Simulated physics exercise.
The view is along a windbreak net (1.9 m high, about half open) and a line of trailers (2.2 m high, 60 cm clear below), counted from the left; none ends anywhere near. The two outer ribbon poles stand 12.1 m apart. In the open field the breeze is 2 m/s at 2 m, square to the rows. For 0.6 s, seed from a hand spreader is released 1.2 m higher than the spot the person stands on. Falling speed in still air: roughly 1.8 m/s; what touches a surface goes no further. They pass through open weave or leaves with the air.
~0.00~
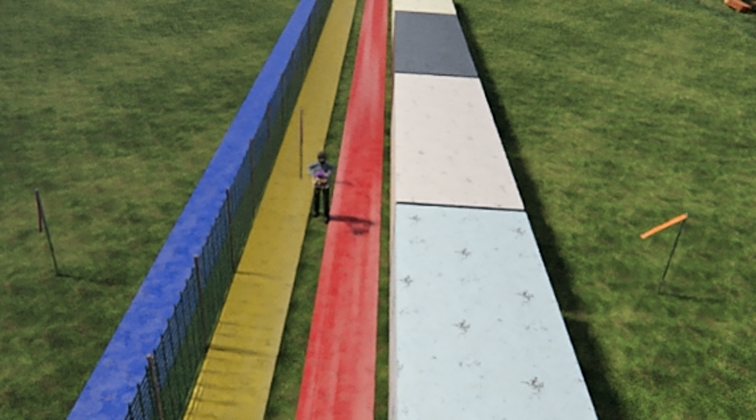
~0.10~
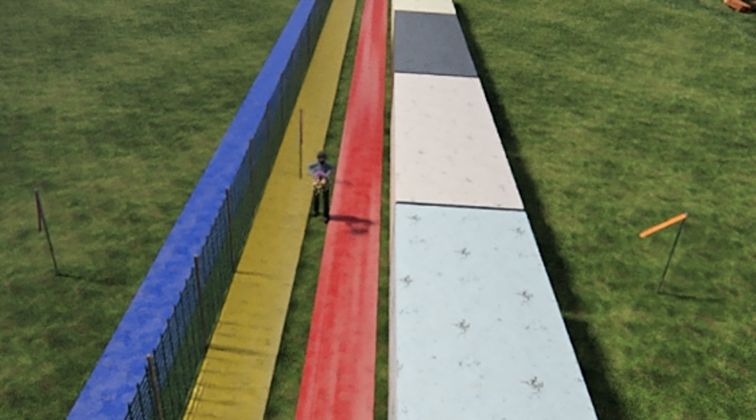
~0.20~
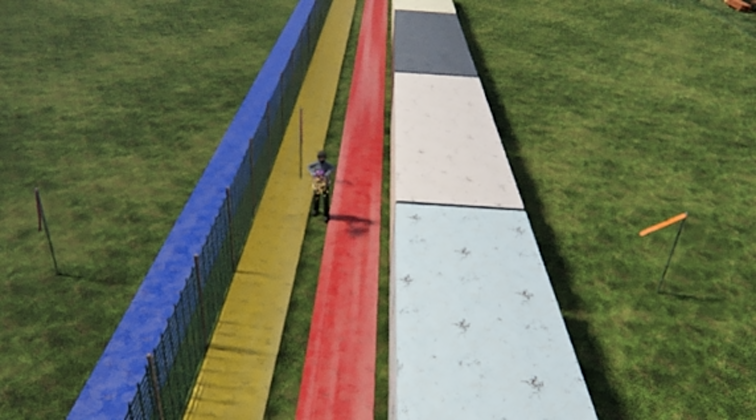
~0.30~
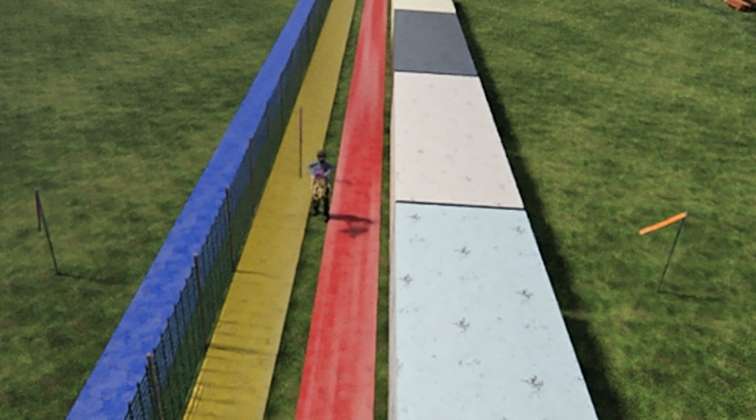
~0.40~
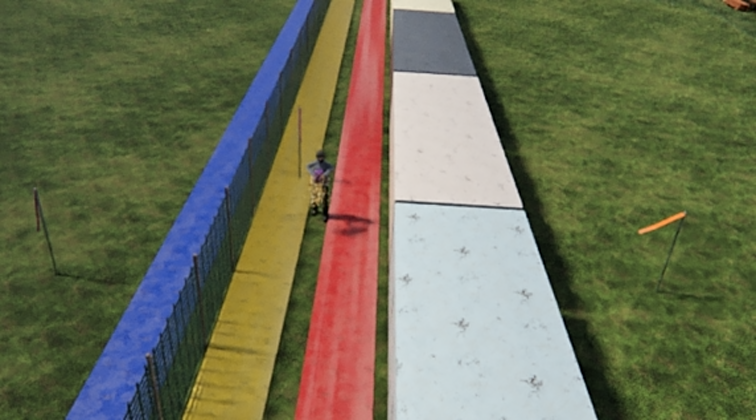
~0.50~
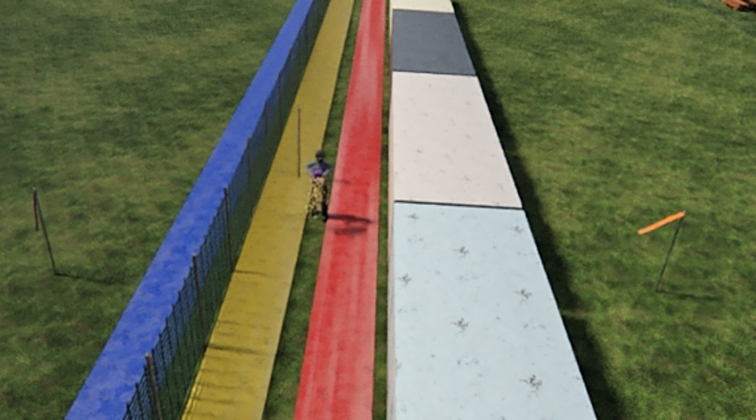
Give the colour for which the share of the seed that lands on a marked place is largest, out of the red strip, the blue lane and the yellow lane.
The yellow one.
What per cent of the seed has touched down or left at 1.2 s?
Near 60 %.
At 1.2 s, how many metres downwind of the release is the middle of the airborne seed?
About 0.5 m.
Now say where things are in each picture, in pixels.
The first frame shows the left ribbon ends at (41, 232), hanging almost straight, the seed in the air spans x = 315 to 325 around y = 185 and it comes from (320, 182).
The second frame shows the right ribbon ends at (641, 236), leaning 55 degrees to the left, the seed in the air spans x = 310 to 325 around y = 185, the blue one passes (185, 261), the yellow one passes (267, 266) and the red one passes (349, 271).
The third frame shows the seed in the air spans x = 315 to 325 around y = 185 and the top of the windbreak net crosses (246, 150).
The fourth frame shows the left ribbon ends at (40, 231), hanging almost straight, the seed in the air spans x = 310 to 325 around y = 190, the blue one passes (215, 200), the yellow one passes (285, 204) and the red one passes (355, 208).
The fifth frame shows the right ribbon ends at (639, 232), leaning 60 degrees to the left and the seed in the air spans x = 310 to 325 around y = 190.
The sixth frame shows the inner ribbon ends at (299, 142), hanging almost straight, the seed in the air spans x = 310 to 325 around y = 195 and the top of the line of trailers crosses (448, 149).
After 1.2 s, 58 % is no longer flying here, and 0 % lies on the blue lane, 32 % on the yellow lane and 0 % on the red strip; the middle of what still flies is 0.3 m above the low ground, near (306, 217).
After 2.0 s, 99 % is no longer flying here, and 0 % lies on the blue lane, 67 % on the yellow lane and 0 % on the red strip.
After 3.5 s, 100 % is no longer flying here, and 0 % lies on the blue lane, 68 % on the yellow lane and 0 % on the red strip.
After 8.0 s, 100 % is no longer flying here, and 0 % lies on the blue lane, 68 % on the yellow lane and 0 % on the red strip.
After 45.0 s, 100 % is no longer flying here, and 0 % lies on the blue lane, 68 % on the yellow lane and 0 % on the red strip.
